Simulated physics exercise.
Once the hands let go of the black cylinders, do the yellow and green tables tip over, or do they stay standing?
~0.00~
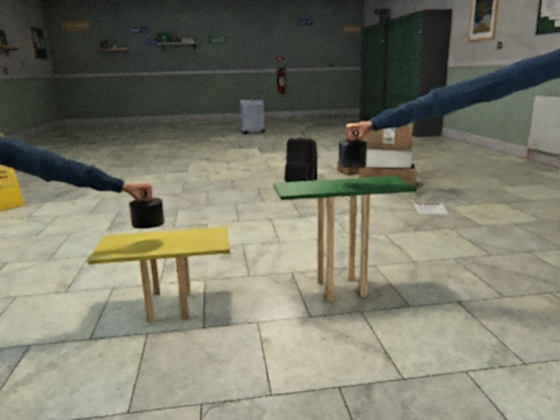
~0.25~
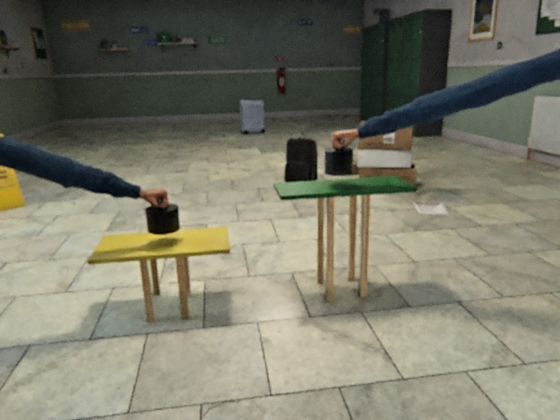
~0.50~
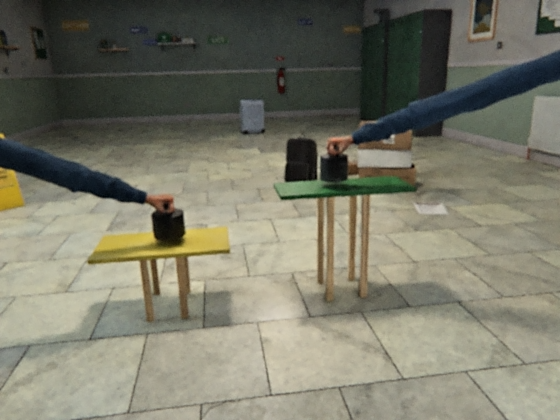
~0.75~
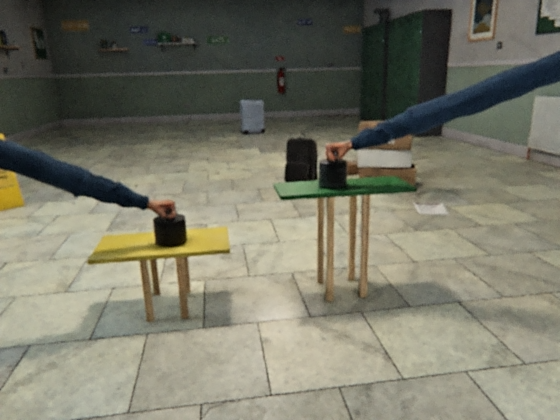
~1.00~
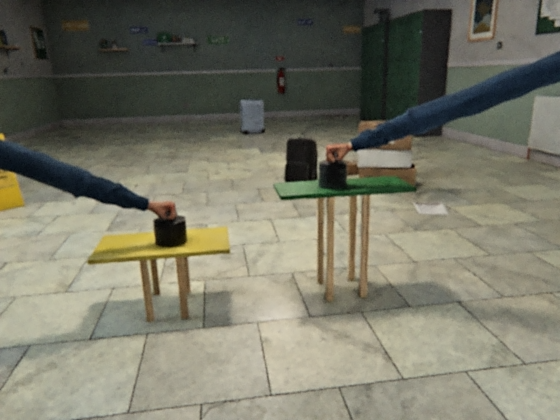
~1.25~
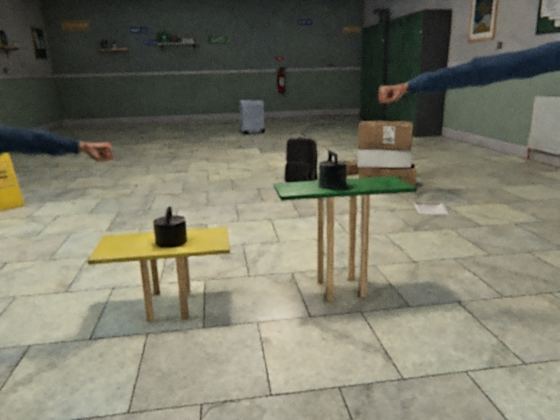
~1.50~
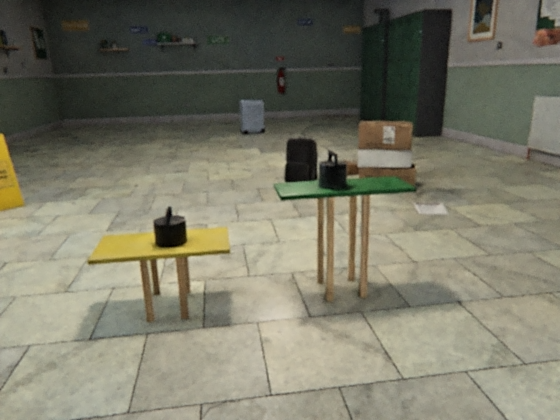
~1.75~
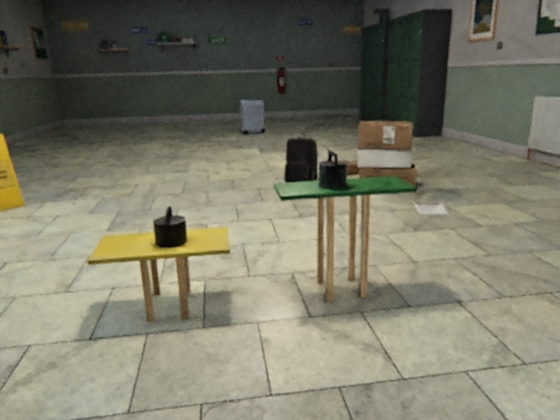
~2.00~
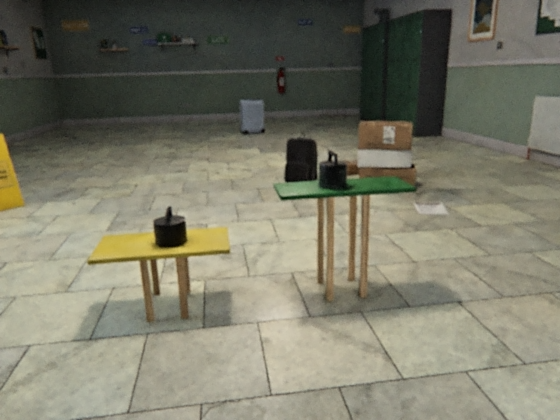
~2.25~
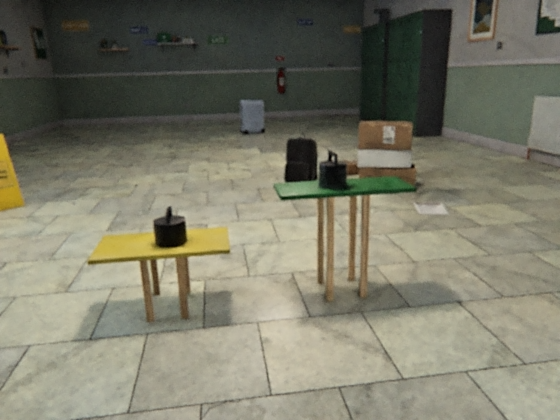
Both the yellow table and the green table stay standing, each with its black cylinder still resting on top.
